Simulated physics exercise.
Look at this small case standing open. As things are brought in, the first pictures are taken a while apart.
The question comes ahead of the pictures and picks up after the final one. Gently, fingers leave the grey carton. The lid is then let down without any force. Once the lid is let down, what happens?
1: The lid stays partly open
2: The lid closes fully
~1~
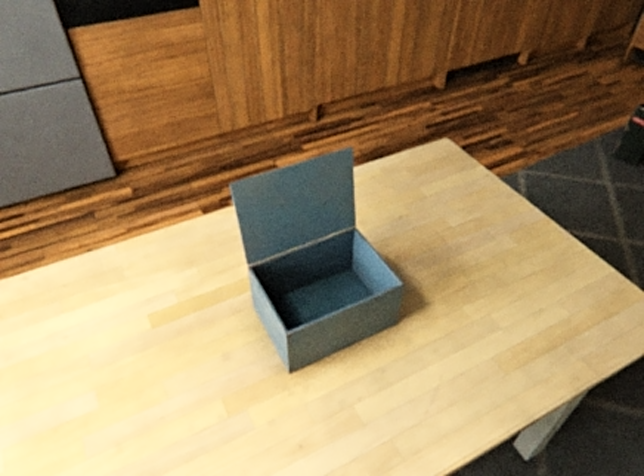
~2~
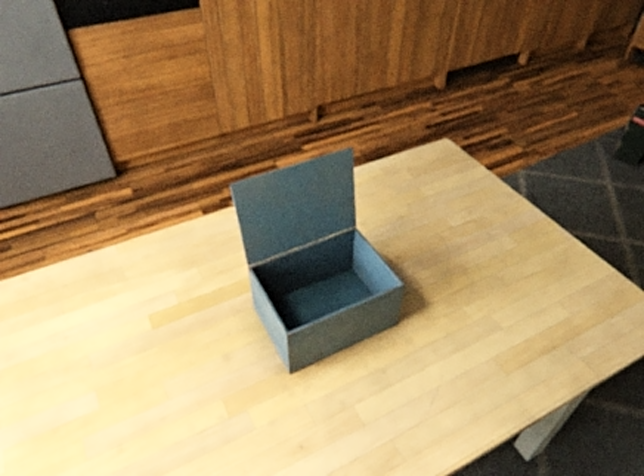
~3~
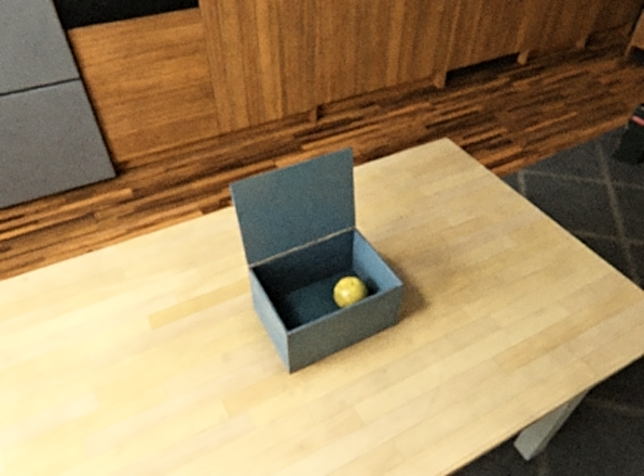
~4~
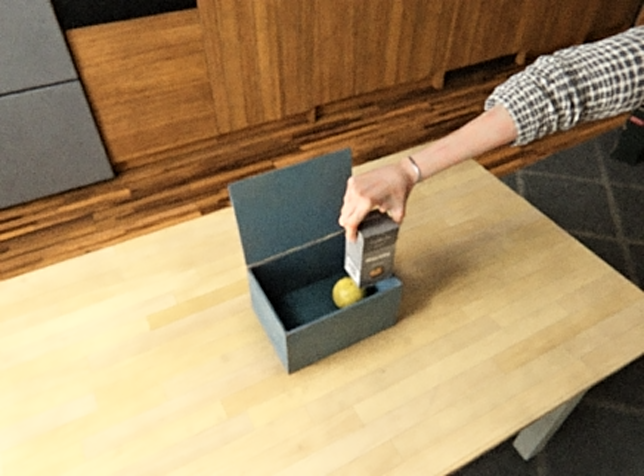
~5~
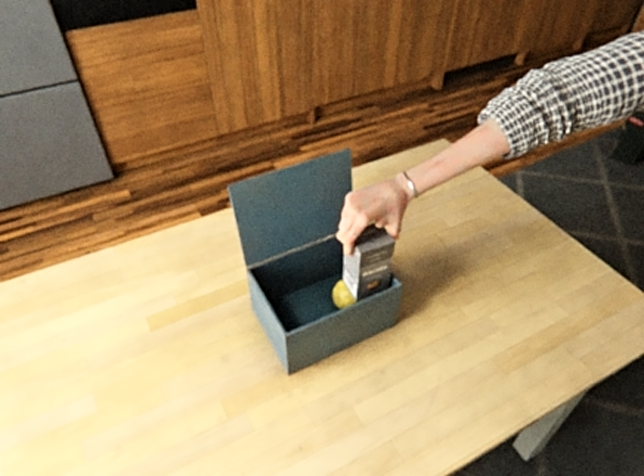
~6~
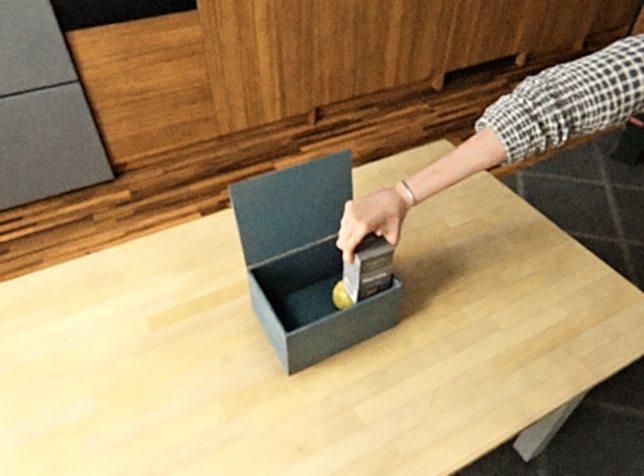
The answer is 1.
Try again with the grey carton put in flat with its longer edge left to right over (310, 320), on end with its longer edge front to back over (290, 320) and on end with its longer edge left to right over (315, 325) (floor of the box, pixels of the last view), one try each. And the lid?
In order, the lid fits down, then gets blocked, then gets blocked.
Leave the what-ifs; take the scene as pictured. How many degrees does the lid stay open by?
About 20° above the rim.
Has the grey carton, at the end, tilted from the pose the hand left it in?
In the end, it winds up askew.
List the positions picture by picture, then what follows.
In the first picture, the last thing is not in view yet.
In the second picture, the last thing is not in view yet.
In the third picture, the last thing is not in view yet.
The fourth picture shows coming down; grey carton (371, 249).
The fifth picture shows coming down; grey carton (368, 262).
The sixth picture shows put in, still held; grey carton (367, 269).
Then, 0.40 s after the last picture, grey carton tipped 38° from how it was near (360, 284); yellow apple rolled about its own width.
Then, 1.40 s after the last picture, lid 72° above the rim; grey carton tipped 39° from how it was near (359, 284); yellow apple rolled about its own width.
Then, 1.90 s after the last picture, lid 37° above the rim; grey carton tipped 39° from how it was near (359, 284); yellow apple rolled about its own width.
At rest, lid 22° above the rim; tipped over in the box, grey carton; moved from the start, yellow apple. Seen from the same camera at the end, grey carton near (359, 284).
